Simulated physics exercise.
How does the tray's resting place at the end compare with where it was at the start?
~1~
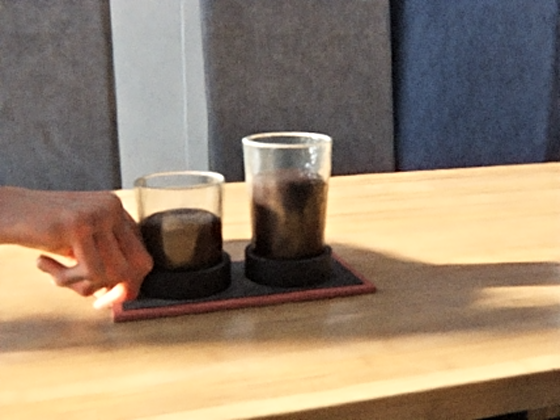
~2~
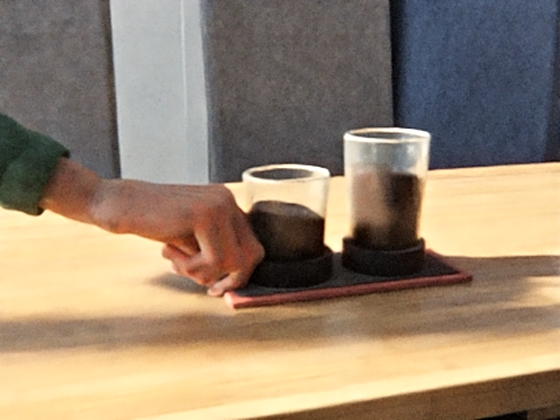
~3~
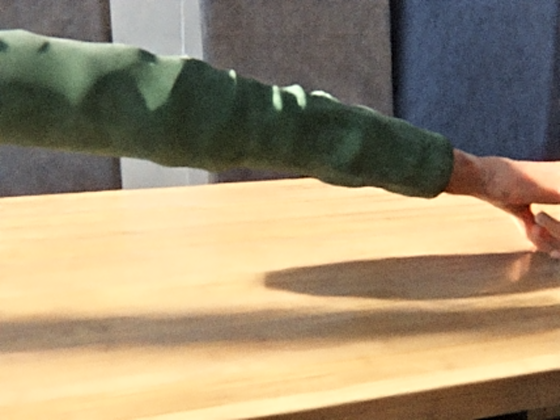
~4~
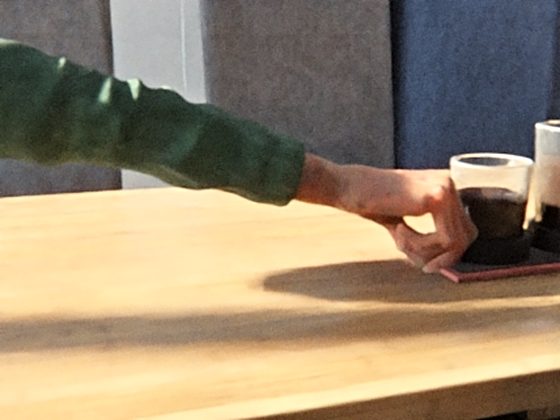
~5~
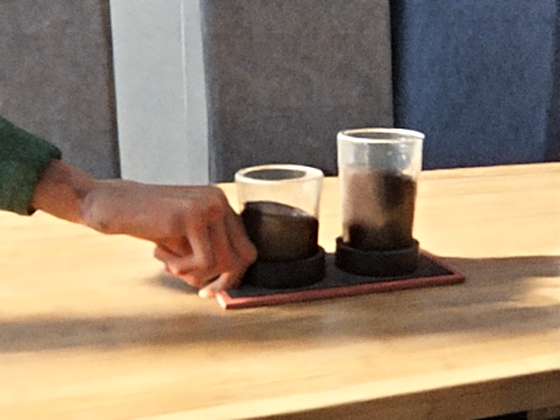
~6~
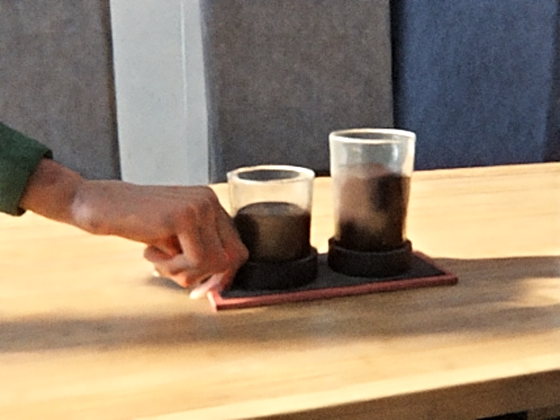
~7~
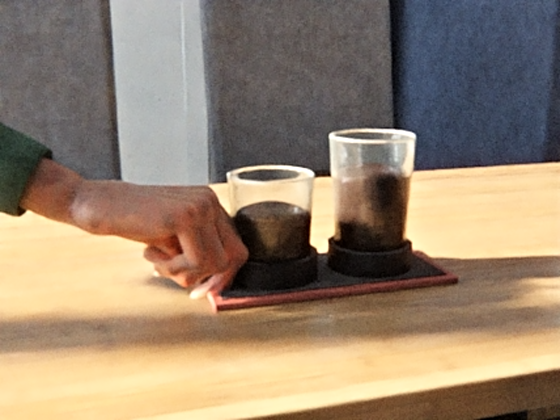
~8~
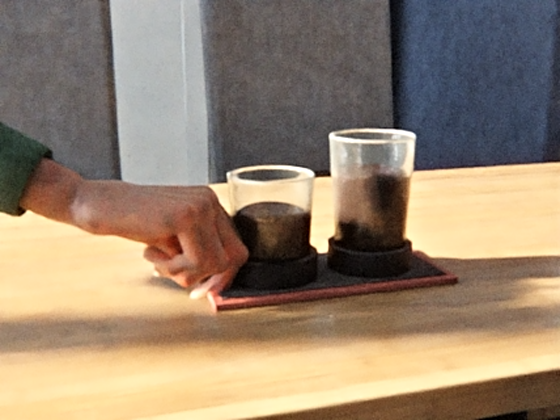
At the end the tray rests farther to the right along the table than it was at the start.
